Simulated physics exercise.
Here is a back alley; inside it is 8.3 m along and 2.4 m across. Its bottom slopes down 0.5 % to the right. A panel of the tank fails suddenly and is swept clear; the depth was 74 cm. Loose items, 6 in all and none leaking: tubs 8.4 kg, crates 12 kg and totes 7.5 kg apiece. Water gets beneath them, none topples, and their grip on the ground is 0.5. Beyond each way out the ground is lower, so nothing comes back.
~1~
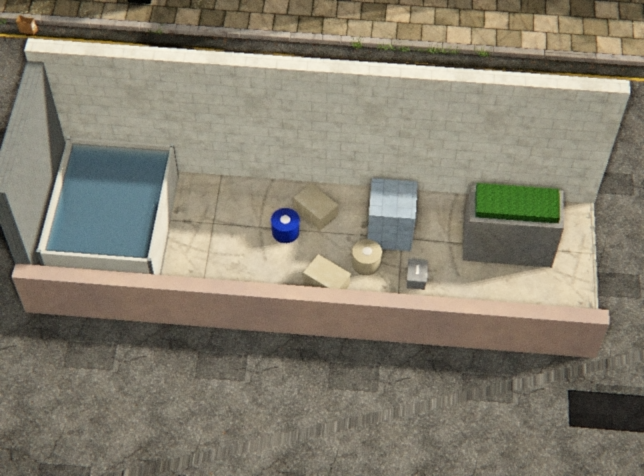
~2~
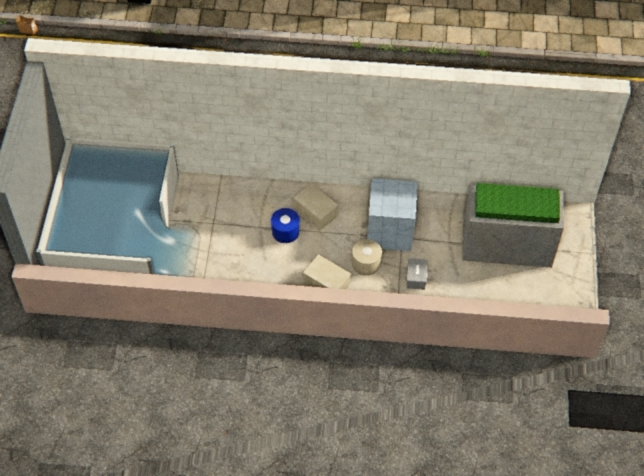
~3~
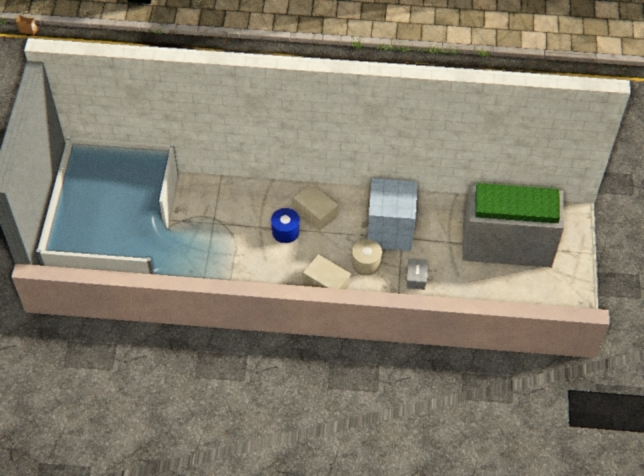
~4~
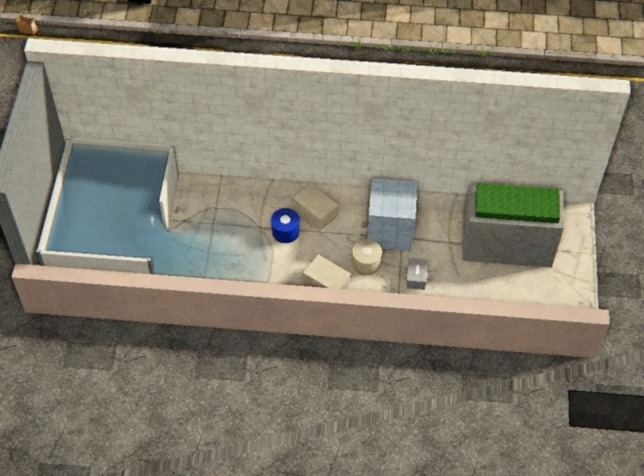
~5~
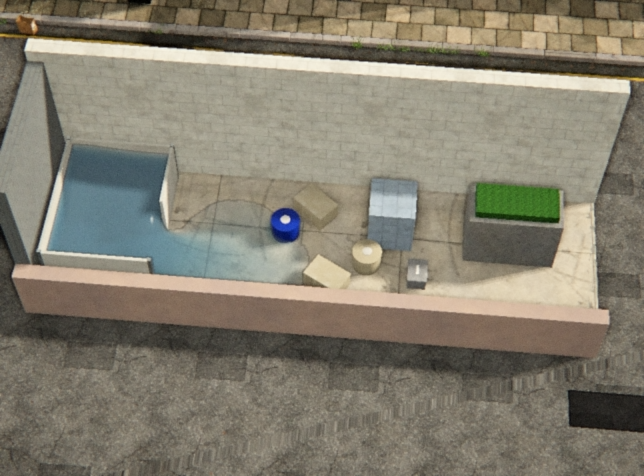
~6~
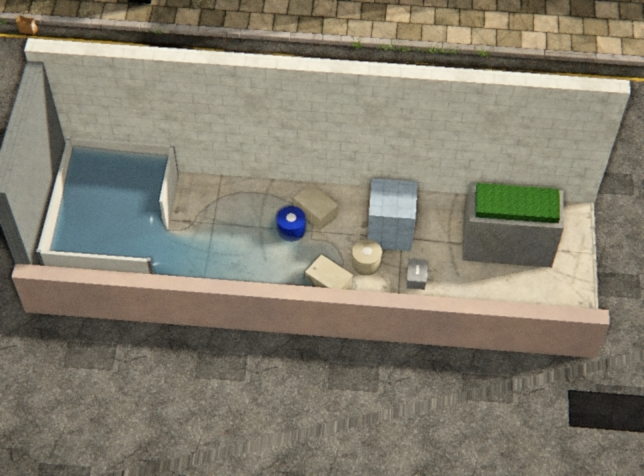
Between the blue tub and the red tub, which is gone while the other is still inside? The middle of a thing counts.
First out is the red one.
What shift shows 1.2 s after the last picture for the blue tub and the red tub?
Roughly 100 and 0 cm by then.
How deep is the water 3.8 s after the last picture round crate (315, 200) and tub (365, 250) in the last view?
About 13 and 8 cm.
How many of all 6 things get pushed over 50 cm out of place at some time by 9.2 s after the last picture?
6 of them.
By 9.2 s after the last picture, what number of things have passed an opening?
I count 4.
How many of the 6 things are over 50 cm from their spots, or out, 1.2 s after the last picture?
5 of them.
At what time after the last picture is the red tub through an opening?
At about 3.5 s.
Then, 1.2 s after the last picture the blue tub is near (352, 203), 1.1 m from its start, afloat; the red tub is near (496, 198), 0.0 m from its start, aground; 0 of 6 are out; 4 afloat.
Then, 3.8 s after the last picture the blue tub is near (325, 203), 0.7 m from its start, afloat; the red tub has gone out (3.6 s after the last picture); 3 of 6 are out; 3 afloat.
Then, 6.2 s after the last picture the blue tub is near (332, 205), 0.8 m from its start, afloat; the red tub has gone out (3.6 s after the last picture); 3 of 6 are out; 3 afloat.
Then, 9.2 s after the last picture the blue tub is near (320, 202), 0.6 m from its start, afloat; the red tub has gone out (3.6 s after the last picture); 4 of 6 are out; 2 afloat.
